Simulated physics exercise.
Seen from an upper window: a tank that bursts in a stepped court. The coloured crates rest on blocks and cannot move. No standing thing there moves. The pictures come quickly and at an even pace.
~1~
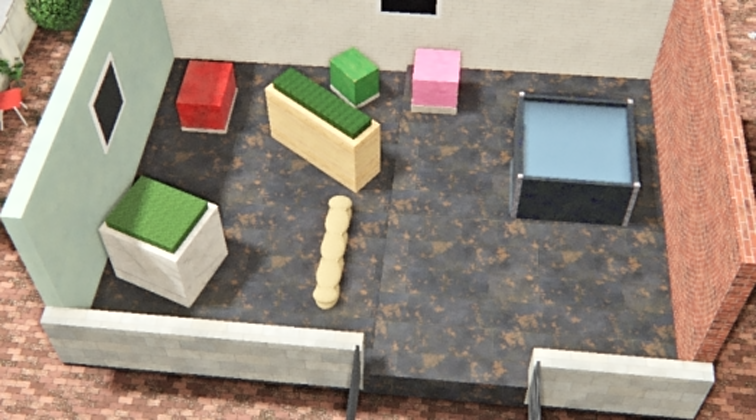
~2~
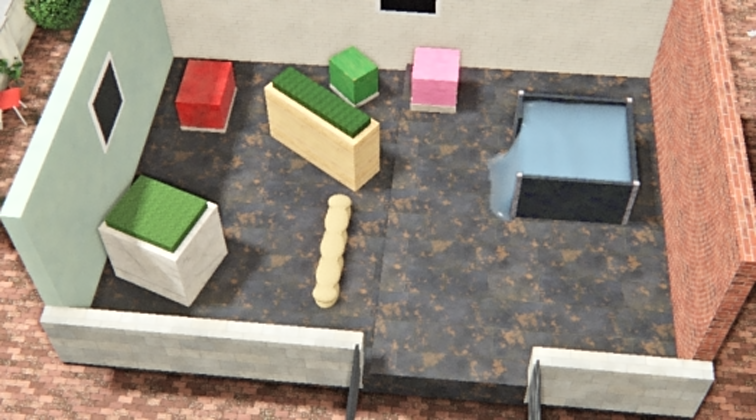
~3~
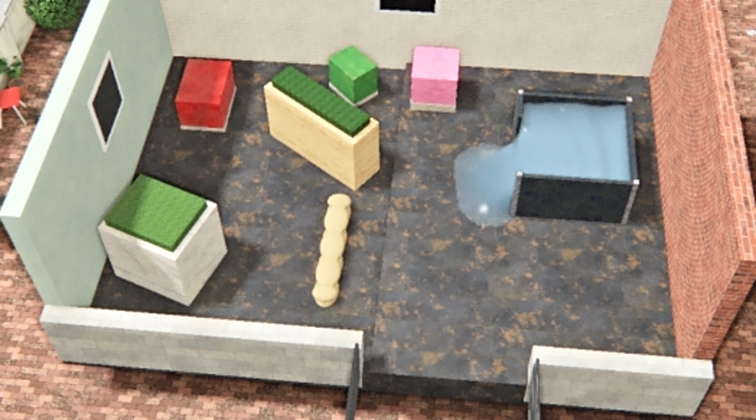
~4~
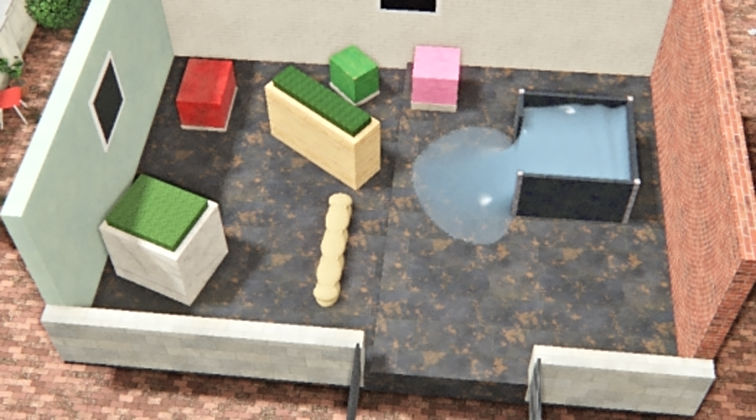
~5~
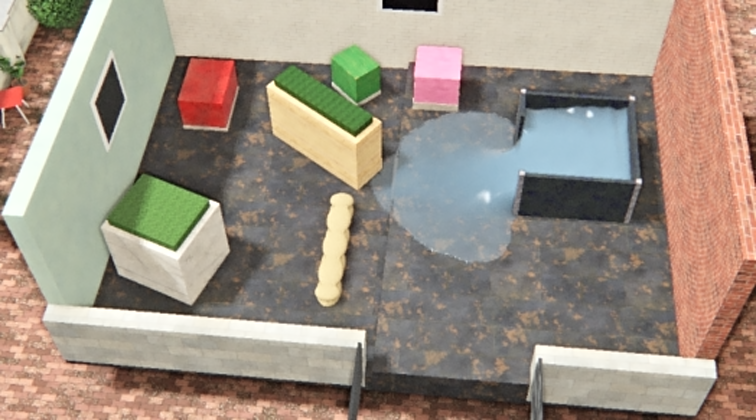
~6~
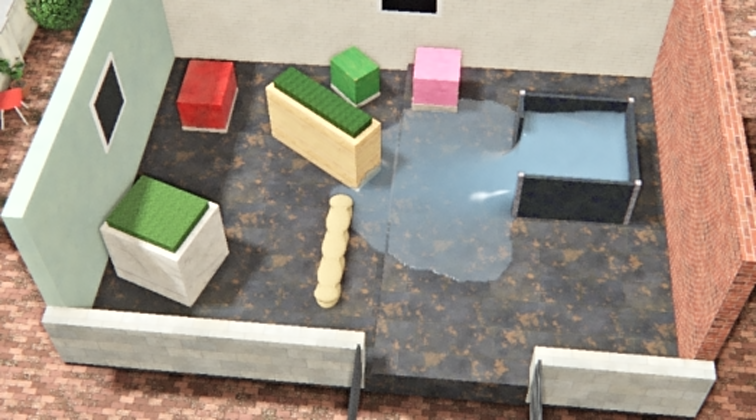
Water bursts from the left side of a dark tank and spreads across the courtyard floor.
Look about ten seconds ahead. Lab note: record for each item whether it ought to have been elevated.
Result - green crate: Wetted, should be elevated; pink crate: Dry, no change needed; red crate: Wetted, should be elevated.
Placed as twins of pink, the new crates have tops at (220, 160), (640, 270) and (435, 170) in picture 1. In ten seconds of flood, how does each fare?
Taking them in order, the first is untouched, the second is untouched and the third is flooded.
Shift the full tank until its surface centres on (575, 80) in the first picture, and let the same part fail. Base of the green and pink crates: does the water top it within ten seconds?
I reckon the green one is overrun, while the pink one is overrun.
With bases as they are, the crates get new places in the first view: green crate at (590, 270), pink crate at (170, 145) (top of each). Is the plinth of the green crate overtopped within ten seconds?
Within ten seconds the green crate stays untouched.
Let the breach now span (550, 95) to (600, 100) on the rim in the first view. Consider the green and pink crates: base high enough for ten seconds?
My take: The green one gets flooded, while the pink one gets flooded.
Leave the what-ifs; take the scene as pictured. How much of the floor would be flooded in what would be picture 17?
It should be close to 55 %.
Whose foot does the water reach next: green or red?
It's the green-painted one.
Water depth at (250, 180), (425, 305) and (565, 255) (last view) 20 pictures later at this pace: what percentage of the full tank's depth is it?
In order: 2, 2, 0 %.
A moment on, water covers 30 % of the floor; the green crate water round its plinth, the pink crate water round its plinth, the red crate not reached.
Next, water covers 55 % of the floor; the green crate water round its plinth, the pink crate water round its plinth, the red crate water round its plinth.
Then, water covers 60 % of the floor; the green crate water round its plinth, the pink crate water round its plinth, the red crate water round its plinth.
Later, water covers 55 % of the floor; the green crate water round its plinth, the pink crate water round its plinth, the red crate water round its plinth.
In the end, water covers 50 % of the floor; the green crate was topped, the pink crate stayed above the water, the red crate was topped.
